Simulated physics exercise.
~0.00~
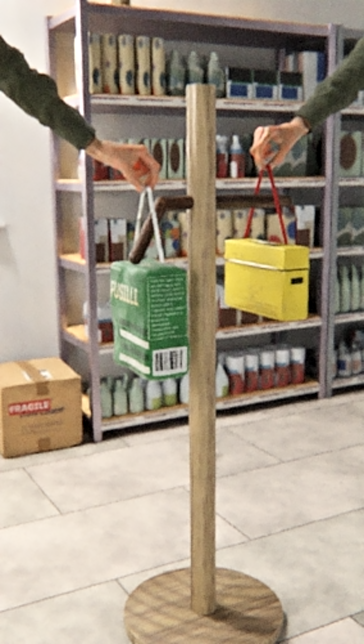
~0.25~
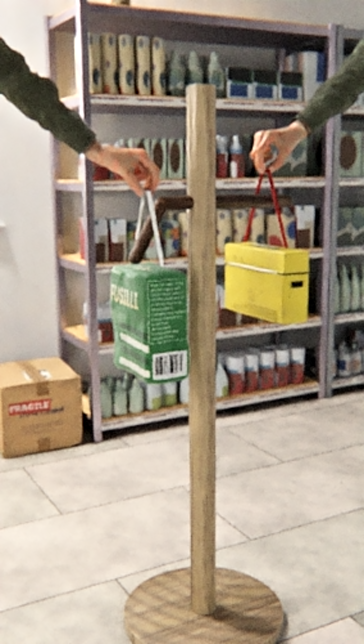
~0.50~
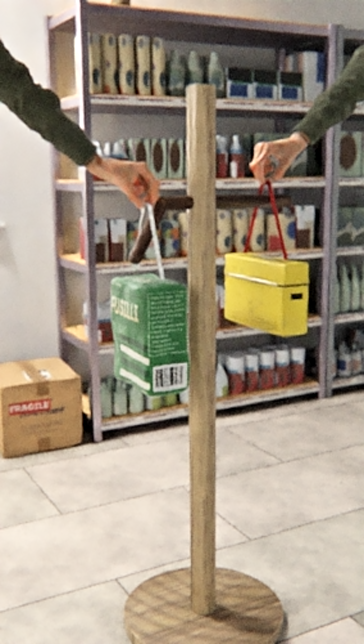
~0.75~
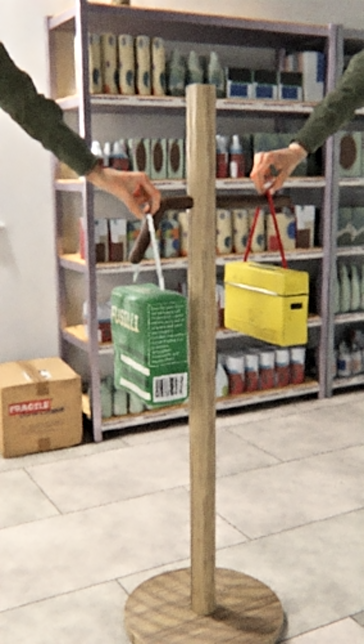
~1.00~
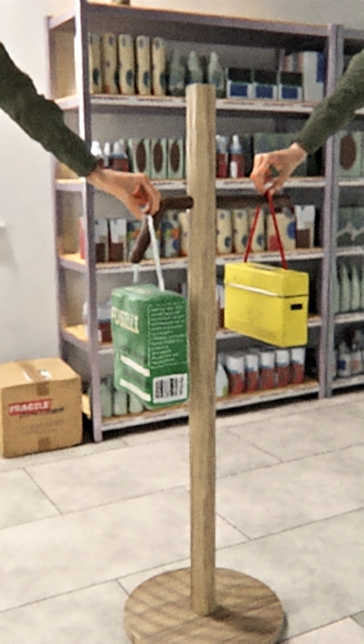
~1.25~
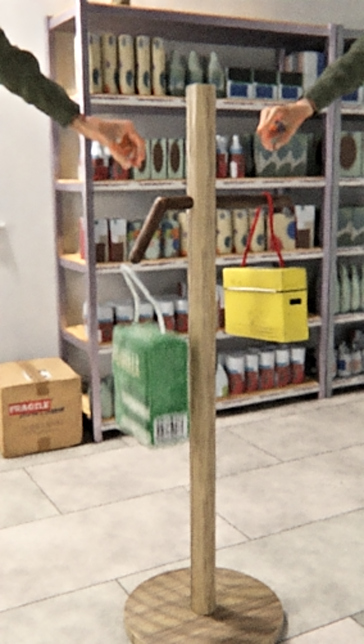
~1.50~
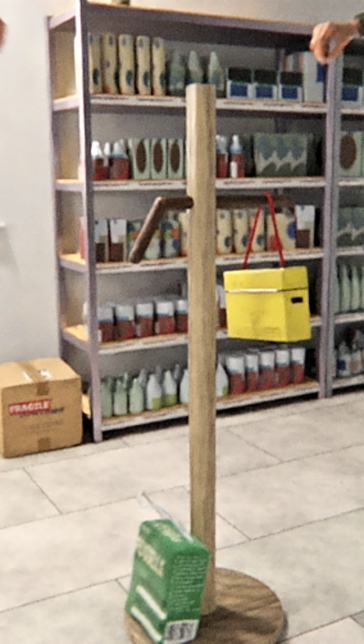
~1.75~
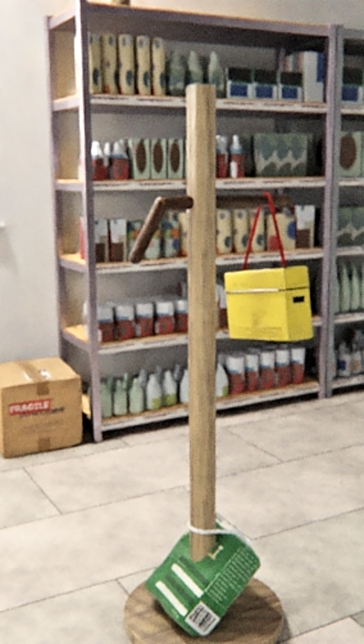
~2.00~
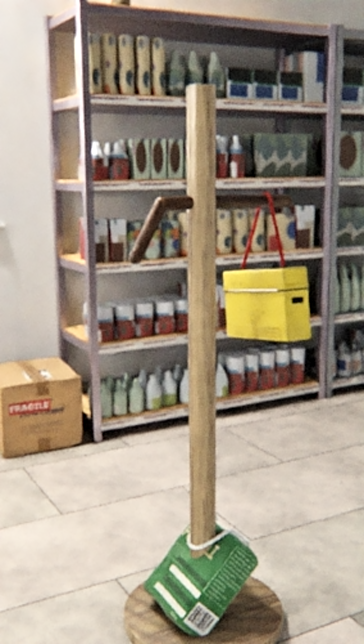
In the video, two hands lower a green sack and a yellow case by their loops beside a wooden stand with two pegs, then let go and withdraw. The green sack drops and ends tilted on the stand's round base, while the yellow case stays hanging from the right peg.
